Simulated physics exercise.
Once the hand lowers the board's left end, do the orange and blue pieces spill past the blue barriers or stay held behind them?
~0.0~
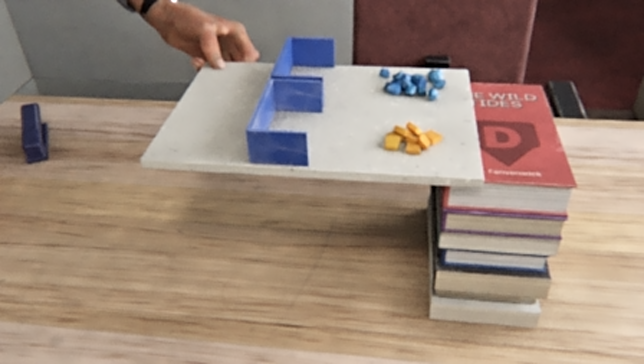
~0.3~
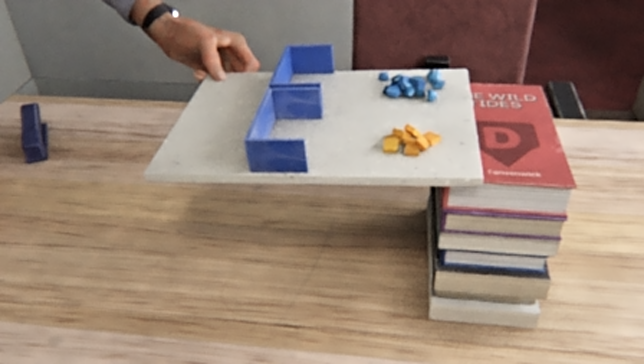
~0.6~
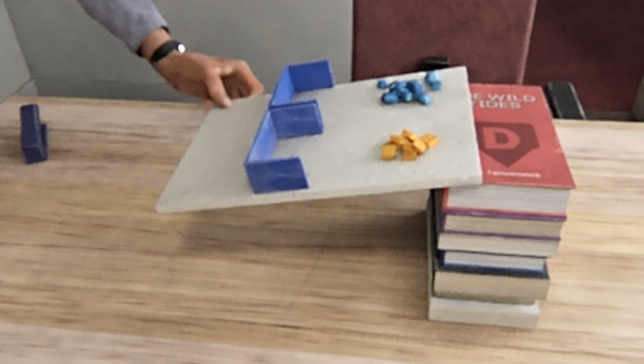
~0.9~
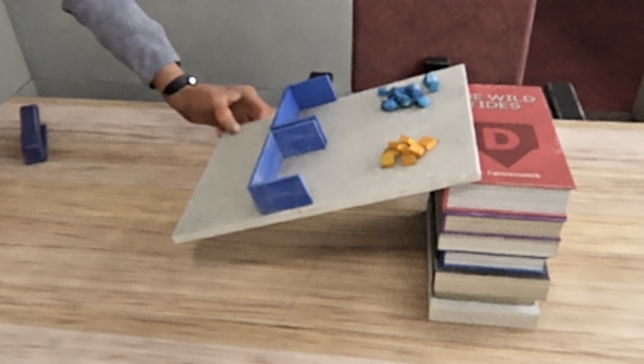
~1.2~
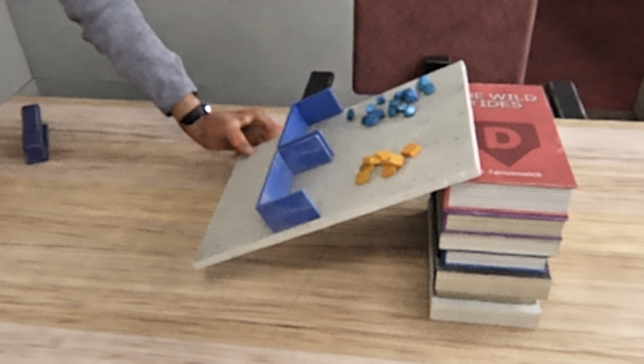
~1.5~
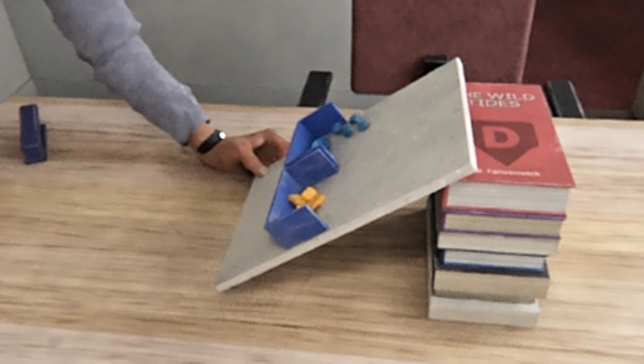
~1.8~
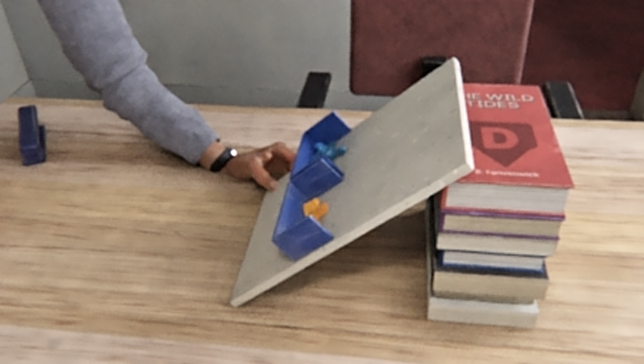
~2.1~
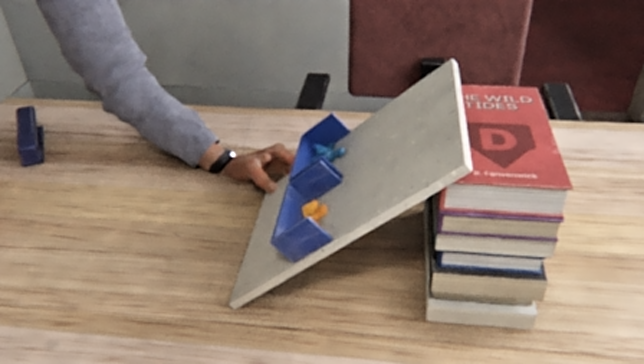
Both groups stay held. The orange pieces pile up behind the nearer part of the blue barrier and the blue pieces pile up behind the farther part.
